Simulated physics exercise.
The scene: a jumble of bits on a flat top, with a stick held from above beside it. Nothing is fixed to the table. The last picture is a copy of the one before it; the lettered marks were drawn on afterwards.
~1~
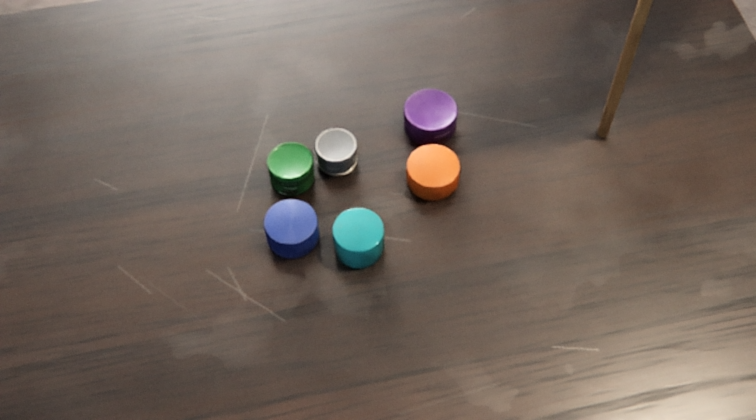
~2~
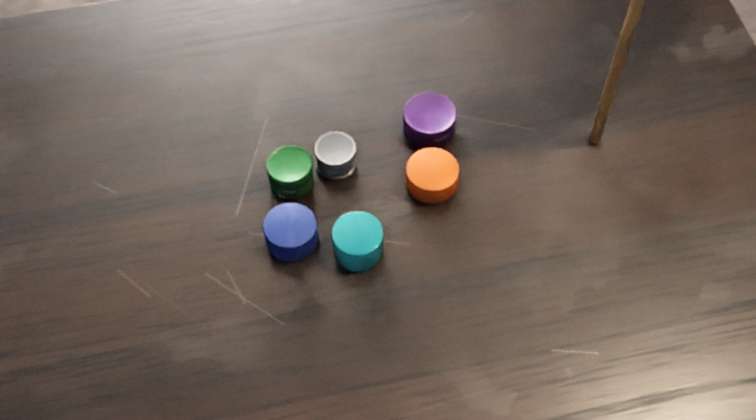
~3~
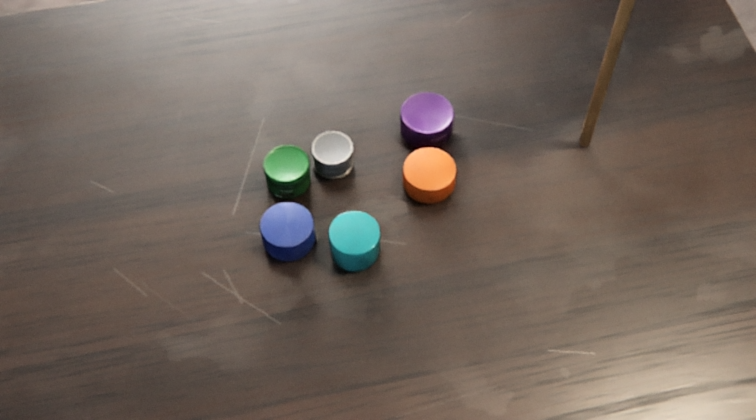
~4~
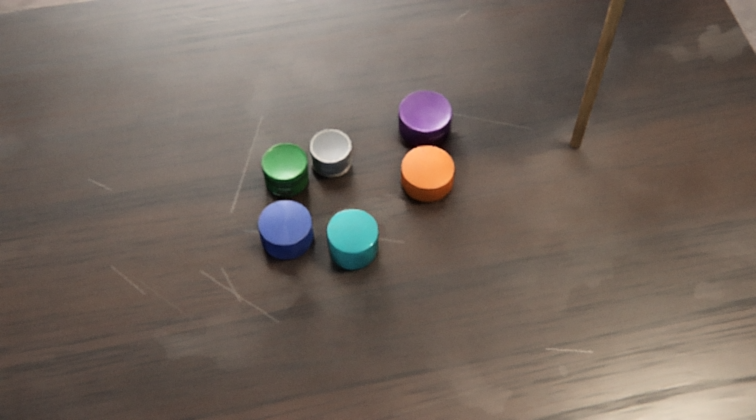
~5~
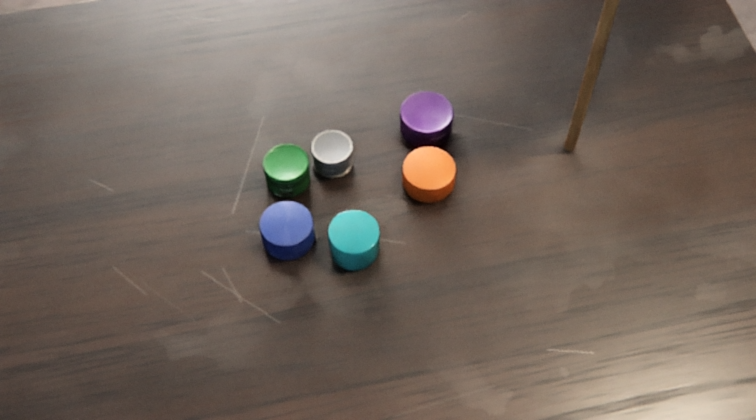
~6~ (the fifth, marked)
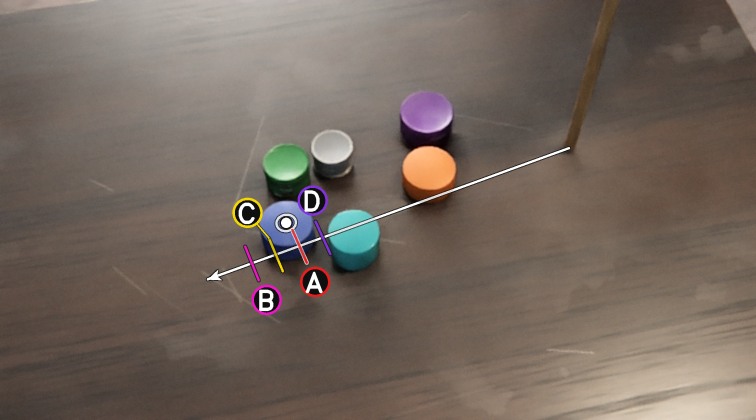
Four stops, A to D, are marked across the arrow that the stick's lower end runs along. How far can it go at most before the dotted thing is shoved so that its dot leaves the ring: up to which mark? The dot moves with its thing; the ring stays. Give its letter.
D.
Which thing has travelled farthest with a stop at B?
The blue tin has gone farthest.
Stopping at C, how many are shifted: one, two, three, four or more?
In all, three.
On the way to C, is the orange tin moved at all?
By then, yes.
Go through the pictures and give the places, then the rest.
In the first frame, blue tin (292, 229); grey tin (337, 152); turquoise pot (359, 238).
In the second frame, turquoise pot (358, 242); purple jar (429, 121).
In the third frame, orange tin (429, 176); green tub (288, 172).
In the fourth frame, blue tin (286, 230); grey tin (331, 153).
In the fifth frame, turquoise pot (355, 240); purple jar (426, 120); orange tin (429, 175).
On the marked copy, A at (300, 246); B at (252, 263); C at (276, 254); D at (323, 237); the arrow from (569, 148) to (208, 279); the white dot at (286, 223).
Taking D. A third of the way, foot of the stick (484, 180).
Two thirds of the way, foot of the stick (396, 212); orange tin (407, 172).
When it is over, foot of the stick (323, 238); orange tin (407, 172); turquoise pot (346, 250); the dot is still in its ring.
As for the rest, A shifts the dotted thing to (268, 231); B shifts the dotted thing to (244, 229); C shifts the dotted thing to (251, 230).
